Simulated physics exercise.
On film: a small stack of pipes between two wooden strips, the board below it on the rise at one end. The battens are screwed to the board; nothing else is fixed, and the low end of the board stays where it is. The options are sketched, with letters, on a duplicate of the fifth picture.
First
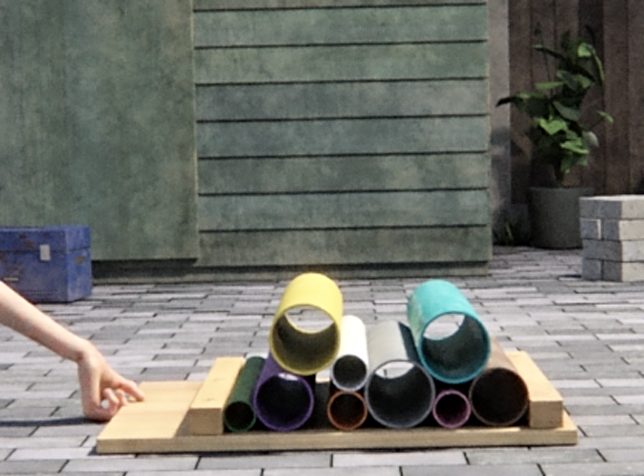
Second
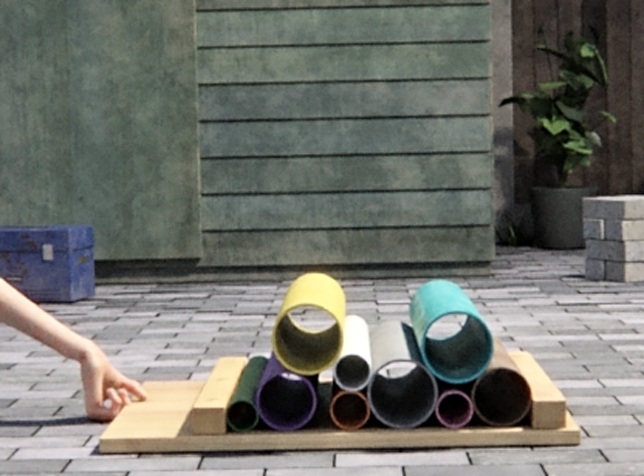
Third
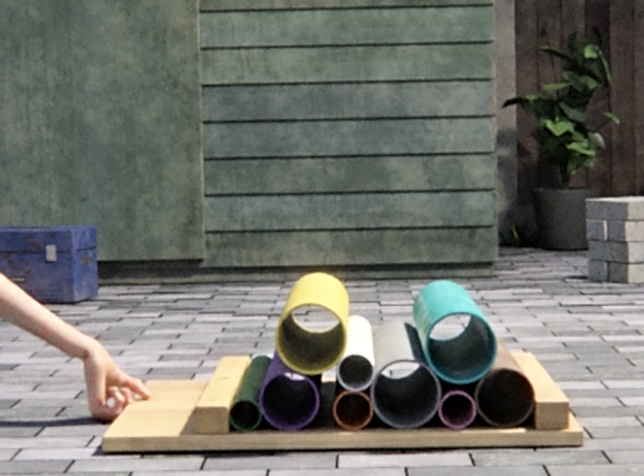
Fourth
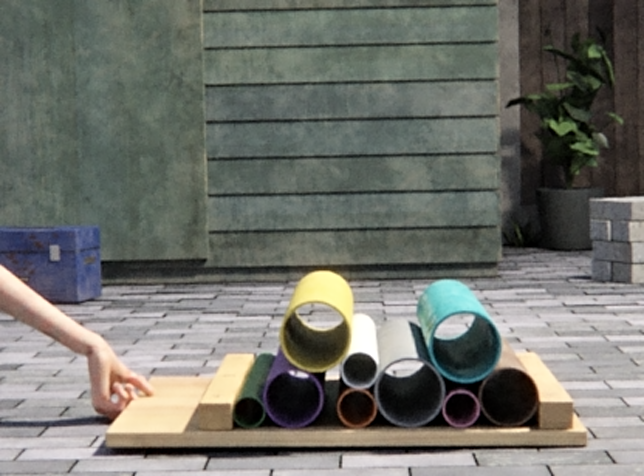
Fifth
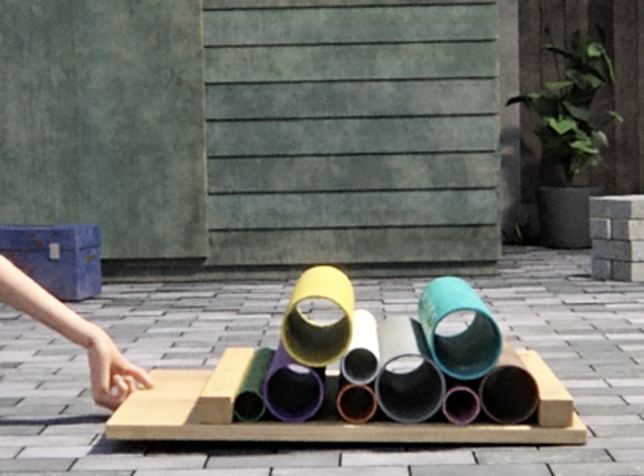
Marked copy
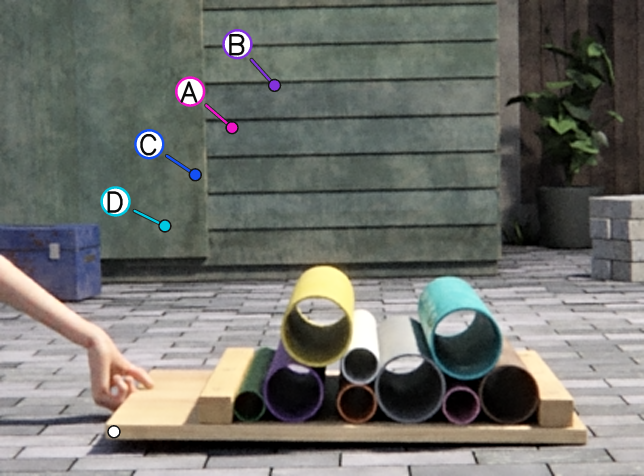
The clip shows a hand at the left end of a wooden board holding a small stack of coloured pipes between two wooden strips; the hand then raises that end slightly, while the pipes keep their arrangement.
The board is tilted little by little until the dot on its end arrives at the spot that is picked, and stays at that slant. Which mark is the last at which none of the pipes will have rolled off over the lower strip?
The answer is mark C.
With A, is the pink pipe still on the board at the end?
Yes.
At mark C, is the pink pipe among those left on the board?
The pink pipe: Yes.
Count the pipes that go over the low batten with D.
It comes to none.
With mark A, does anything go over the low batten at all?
At A: Yes.
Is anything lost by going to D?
No, at D.
On the marked copy, A at (232, 128); B at (274, 85); C at (196, 175); D at (165, 226); the white dot at (114, 432).
Following C. Soon after the start, board at 19°.
Later, board at 35°.
In the end, board at 35°, none over the low batten.
As for the rest, A one over the low batten (turquoise); B two over the low batten (turquoise, yellow); D none over the low batten.
